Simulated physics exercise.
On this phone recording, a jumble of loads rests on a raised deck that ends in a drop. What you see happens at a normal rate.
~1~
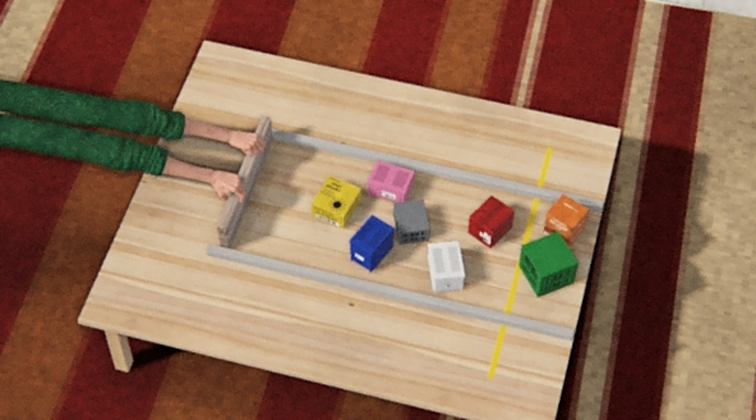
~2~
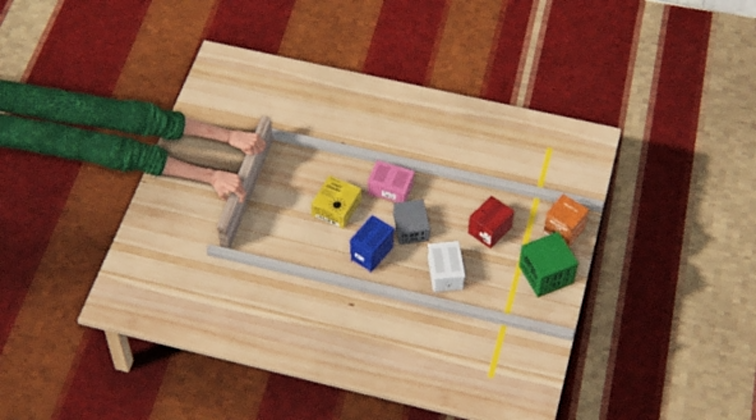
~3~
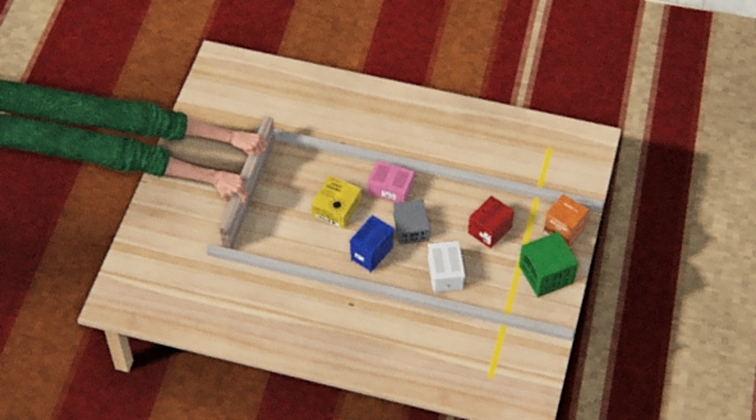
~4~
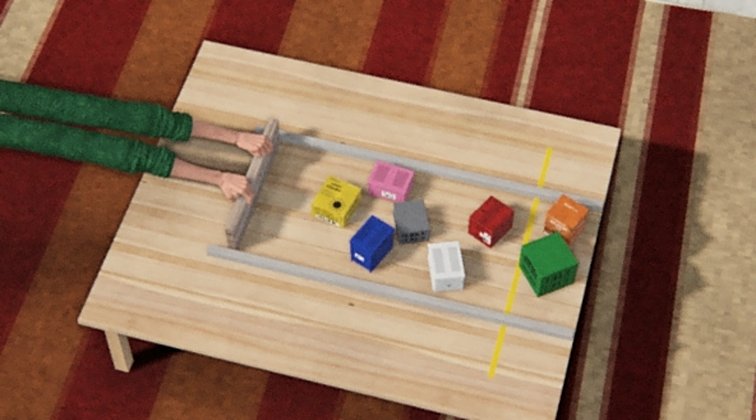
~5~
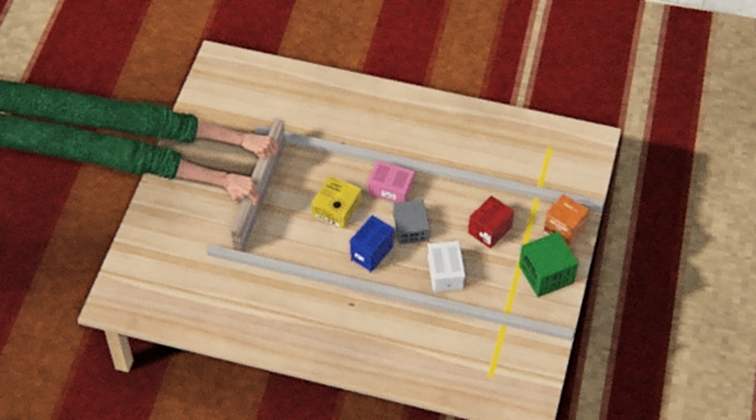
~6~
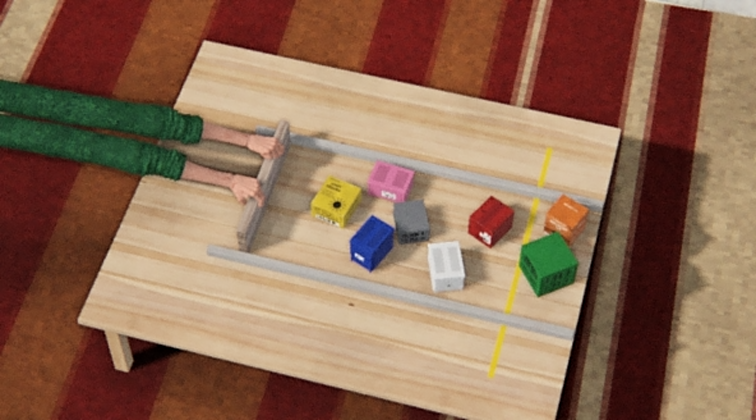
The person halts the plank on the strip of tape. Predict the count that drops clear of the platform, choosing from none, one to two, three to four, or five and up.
The count is one to two.
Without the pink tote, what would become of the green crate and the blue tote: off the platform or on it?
Result - green crate: It comes off; blue tote: It stays aboard.
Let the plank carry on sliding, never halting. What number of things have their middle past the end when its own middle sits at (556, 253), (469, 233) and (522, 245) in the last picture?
5; 0; 1.
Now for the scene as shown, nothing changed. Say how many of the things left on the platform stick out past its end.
3.
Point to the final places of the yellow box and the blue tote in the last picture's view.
Yellow box: About (542, 249); blue tote: About (529, 278).
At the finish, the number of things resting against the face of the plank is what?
That makes 3.
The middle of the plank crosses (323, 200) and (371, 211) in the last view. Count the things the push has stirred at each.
The first count is 1, and then it's 4.
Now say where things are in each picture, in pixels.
In the first picture, orange box (566, 221); green crate (548, 264); red parcel (491, 222); plank (246, 182); tape (522, 257).
In the second picture, green crate (548, 265); grey crate (411, 222).
In the third picture, red parcel (491, 222); pink tote (391, 183).
In the fourth picture, orange box (566, 221); plank (254, 184).
In the fifth picture, green crate (548, 265); yellow box (336, 202).
In the sixth picture, orange box (566, 221); green crate (548, 265); red parcel (491, 222); plank (265, 187); tape (522, 257).
A little later, none off yet; orange box at rest near (566, 221); green crate at rest near (548, 265); red parcel at rest near (491, 222).
When it is over, the number that fall off is one or two; down, green crate.
